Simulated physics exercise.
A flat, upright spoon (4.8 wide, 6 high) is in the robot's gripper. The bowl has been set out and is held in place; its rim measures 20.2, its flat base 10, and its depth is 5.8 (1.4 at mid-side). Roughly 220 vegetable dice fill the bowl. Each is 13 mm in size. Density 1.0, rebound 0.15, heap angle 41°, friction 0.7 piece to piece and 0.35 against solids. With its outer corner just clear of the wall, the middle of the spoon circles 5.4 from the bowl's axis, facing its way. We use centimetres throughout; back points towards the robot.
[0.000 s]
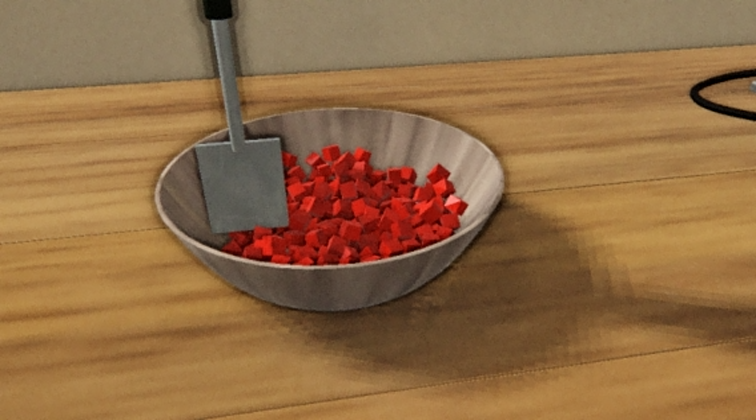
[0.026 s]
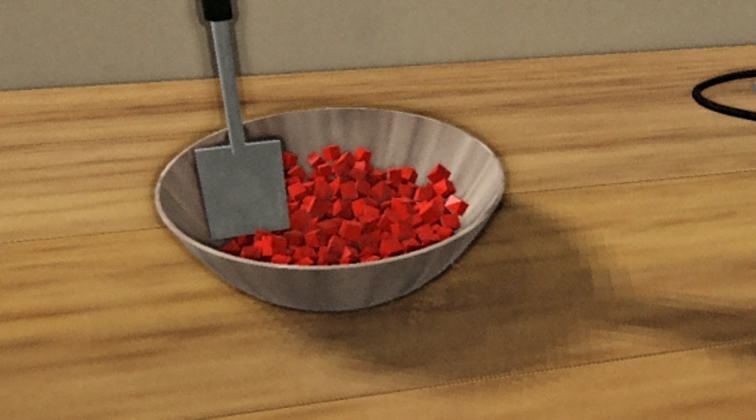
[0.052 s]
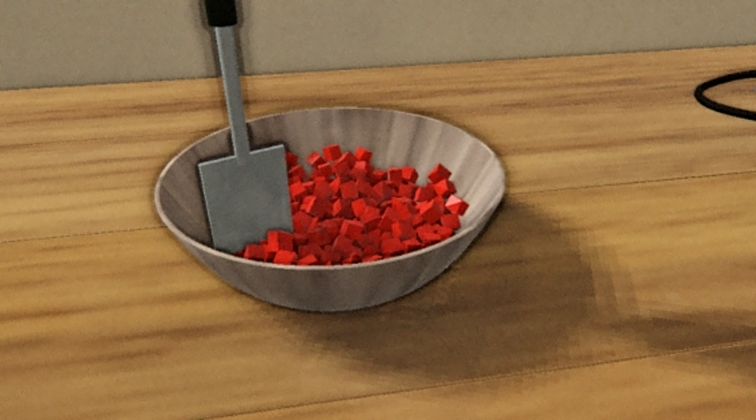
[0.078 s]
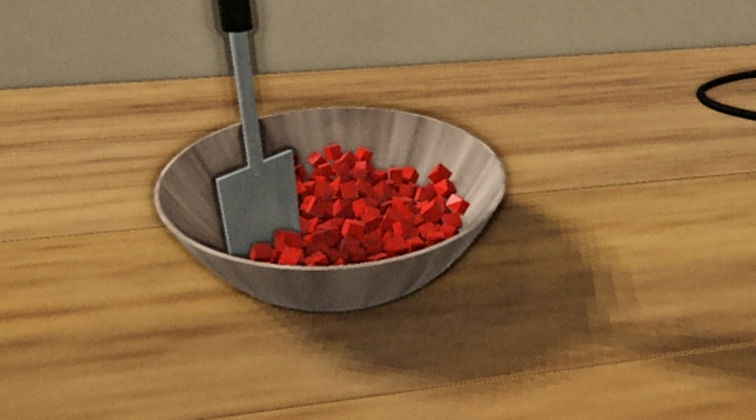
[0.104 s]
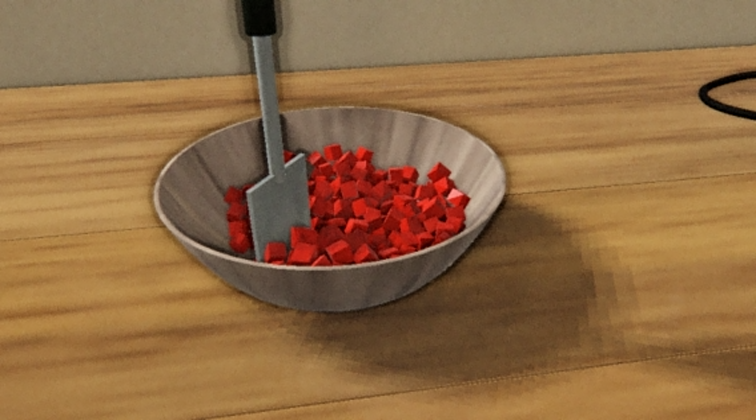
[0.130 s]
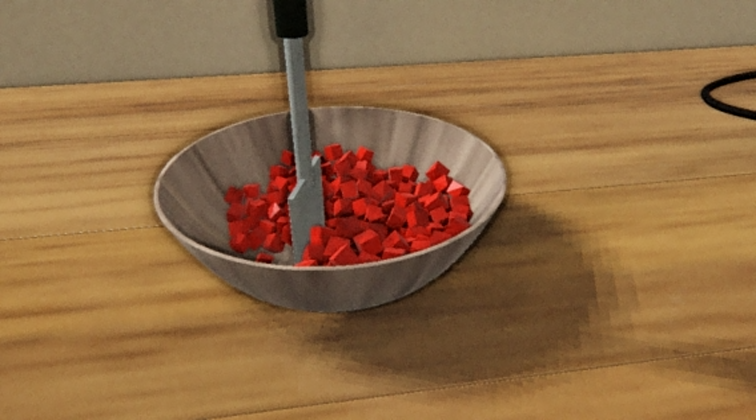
On a wooden tabletop against a plain grey wall, seen from slightly above by a still camera, a bowl casts a shadow to its right. The streaked grey-brown bowl holds many small red cubes, with a flat grey metal utensil with a black handle upright at its left and part of a black loop at far right. The utensil sinks slightly, then sweeps rightward through the cubes, turning edge-on.
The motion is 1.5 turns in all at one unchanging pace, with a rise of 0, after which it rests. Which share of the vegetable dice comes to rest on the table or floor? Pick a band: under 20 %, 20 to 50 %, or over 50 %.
Band: 20 to 50 %.
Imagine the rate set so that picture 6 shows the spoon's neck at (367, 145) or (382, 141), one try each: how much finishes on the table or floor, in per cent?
Around 65 and 65 per cent respectively.
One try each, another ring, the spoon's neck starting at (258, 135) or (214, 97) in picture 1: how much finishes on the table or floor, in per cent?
I'd guess some 25 and 15 percent.
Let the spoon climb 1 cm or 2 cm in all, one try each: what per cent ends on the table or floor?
I'd reckon around 35 and 25 per cent.
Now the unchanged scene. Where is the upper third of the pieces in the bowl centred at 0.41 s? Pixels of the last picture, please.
The upper third is centred close to (310, 133).
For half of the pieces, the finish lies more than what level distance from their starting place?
About 10 centimetres.
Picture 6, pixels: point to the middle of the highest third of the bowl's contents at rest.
Centre of top third: Approx. (387, 168).
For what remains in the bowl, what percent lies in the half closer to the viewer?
About 25 per cent.
After 0.41 s, 254° round, highest piece 9 above the table; 173 in the bowl, 17 on the table or floor, 25 in flight or on the tool.
After 0.69 s, 76° round, highest piece 8 above the table; 143 in the bowl, 65 on the table or floor, 7 in flight or on the tool.
After 1.03 s, 180° round, highest piece 6 above the table; 126 in the bowl, 89 on the table or floor.
After 1.73 s, 180° round, highest piece 6 above the table; 126 in the bowl, 89 on the table or floor.
In the end, 126 in the bowl, 89 on the table or floor. That is 41 % on the table or floor.
